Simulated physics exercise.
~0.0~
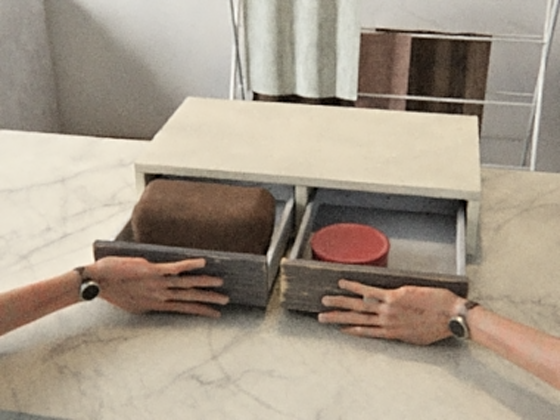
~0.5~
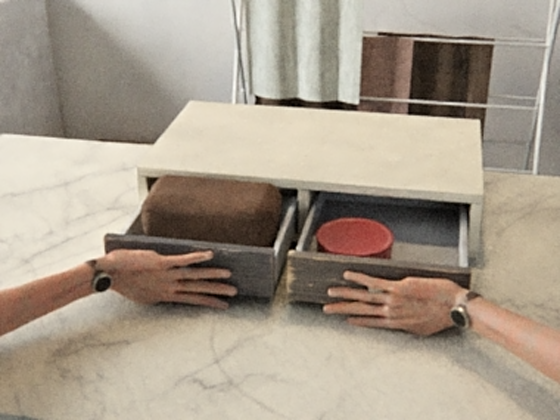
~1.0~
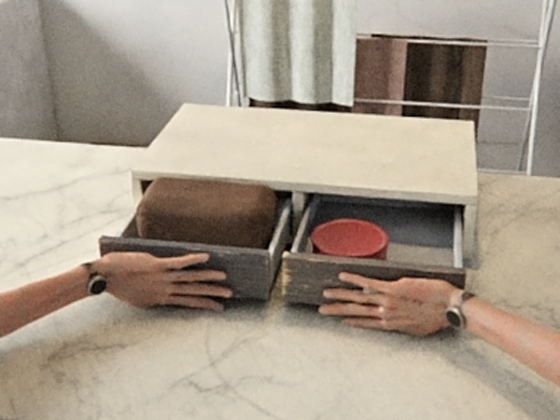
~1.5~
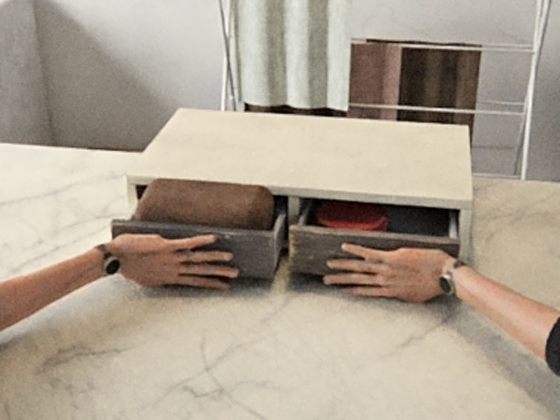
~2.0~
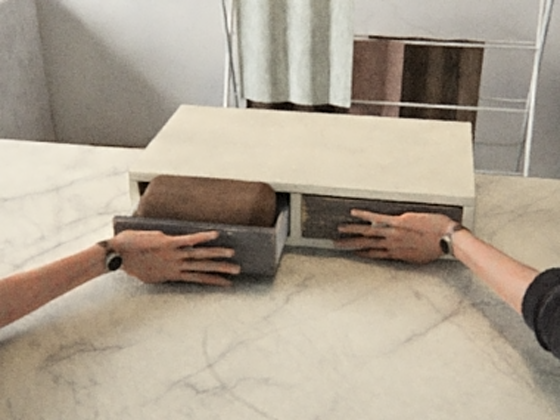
Two drawers stand open in a low, cream-topped cabinet on a marble surface, the left holding a brown loaf and the right a red tub. A hand wearing a watch rests against each dark front, and at first the drawers barely shift as the view sways slightly. Then both hands push, and the two drawers begin sliding inward. The left one soon stops, still ajar, while the right one keeps going, carrying the tub farther inside. Finally the right drawer closes, hiding the tub, but the left stays jammed partly open with the loaf showing.
